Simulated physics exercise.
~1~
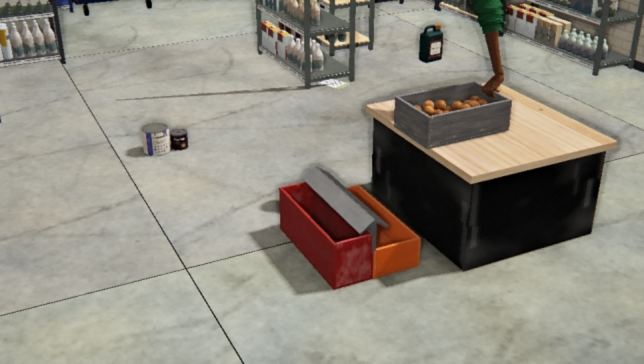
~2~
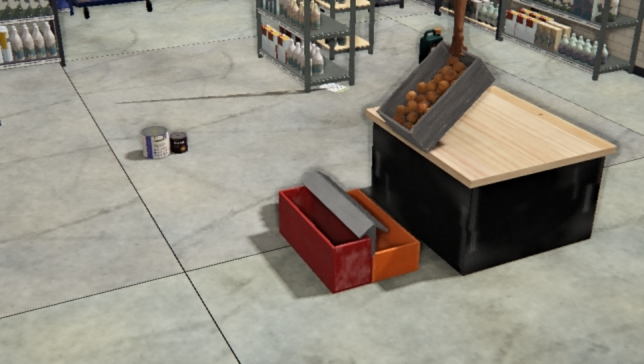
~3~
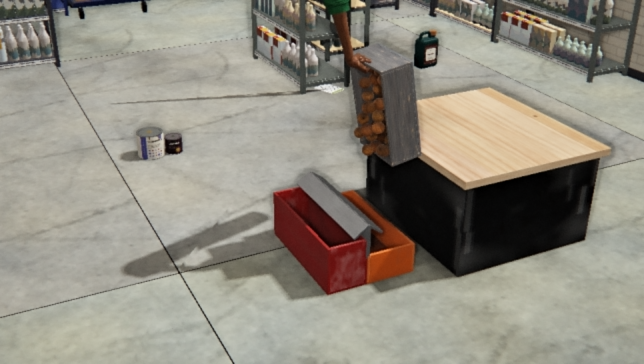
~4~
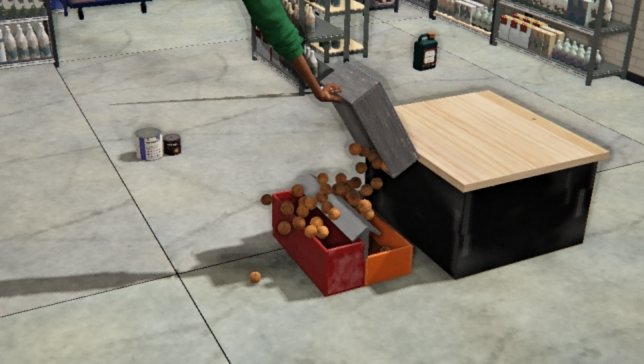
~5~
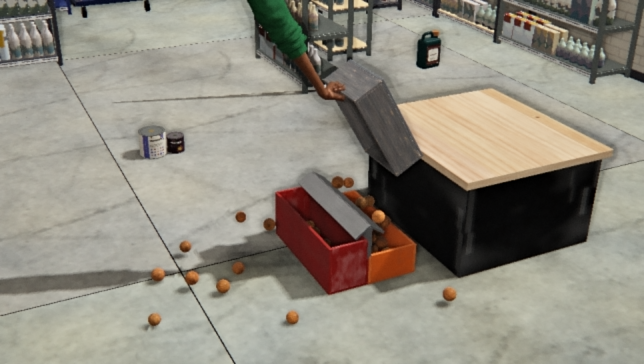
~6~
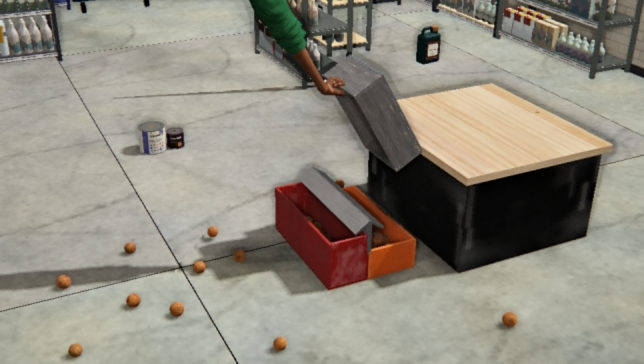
Grey tote tipped by a green-sleeved arm, spilling small brown balls over red and orange boxes, several rolling across the floor.
